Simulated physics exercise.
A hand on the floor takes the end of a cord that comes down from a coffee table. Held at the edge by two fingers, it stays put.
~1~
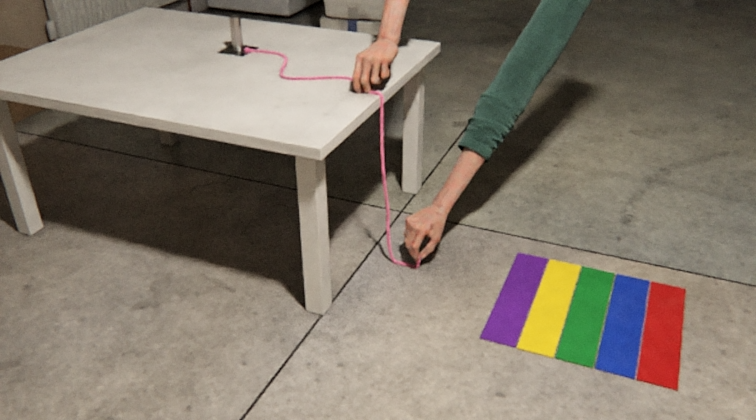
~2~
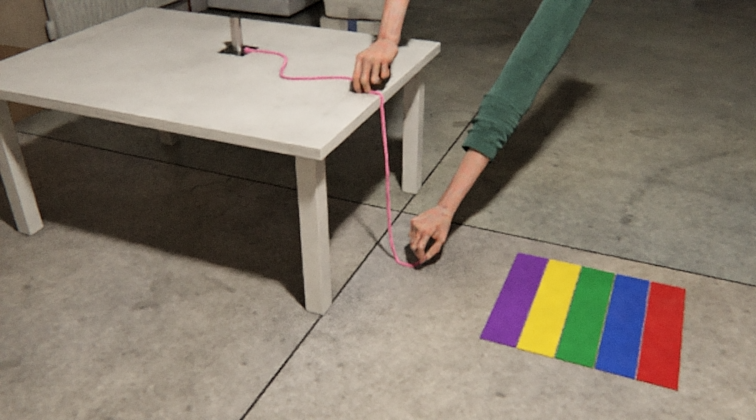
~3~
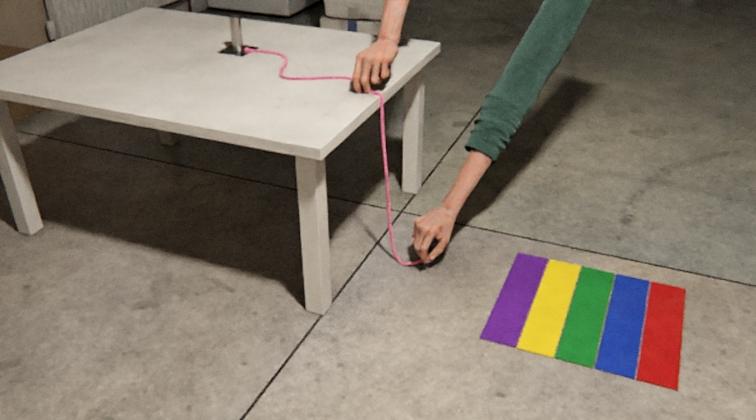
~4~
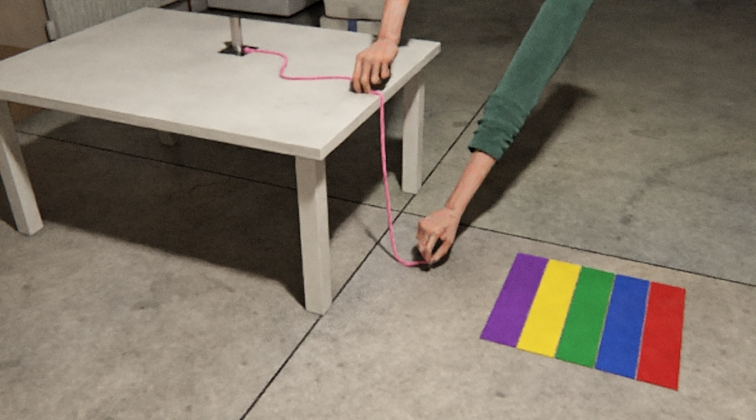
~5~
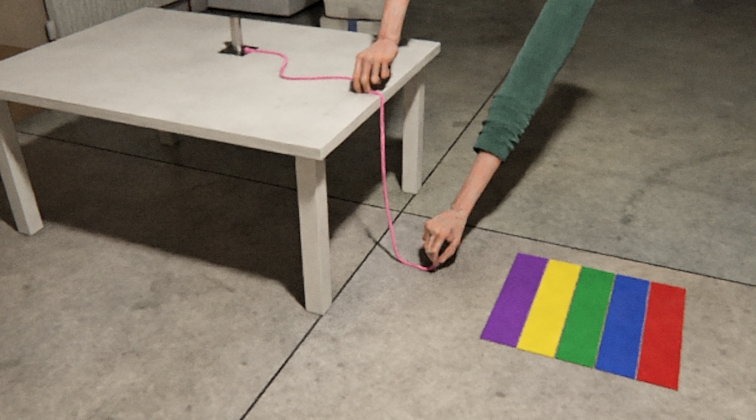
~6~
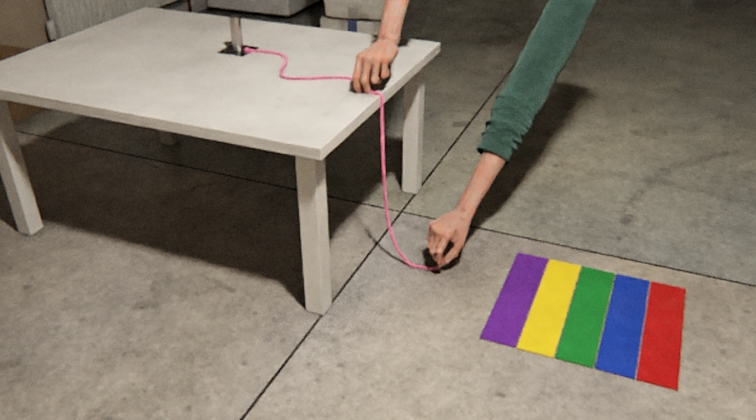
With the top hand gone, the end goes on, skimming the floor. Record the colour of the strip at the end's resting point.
Resting point: Green strip.
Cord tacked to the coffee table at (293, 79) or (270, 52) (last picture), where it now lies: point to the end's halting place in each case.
Taking the tries in turn, you get (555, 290) and then (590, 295).
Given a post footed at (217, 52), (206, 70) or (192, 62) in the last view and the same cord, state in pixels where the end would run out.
In pixels, the answers are (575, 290), (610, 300) and (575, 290).
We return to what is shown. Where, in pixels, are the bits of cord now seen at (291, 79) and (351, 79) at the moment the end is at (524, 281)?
They go to (330, 75) and to (375, 90).
Soon after, end near (524, 281); over purple.
After that, end near (567, 291); over yellow.
At the stop, end near (594, 297); over green. It halts on the green strip.
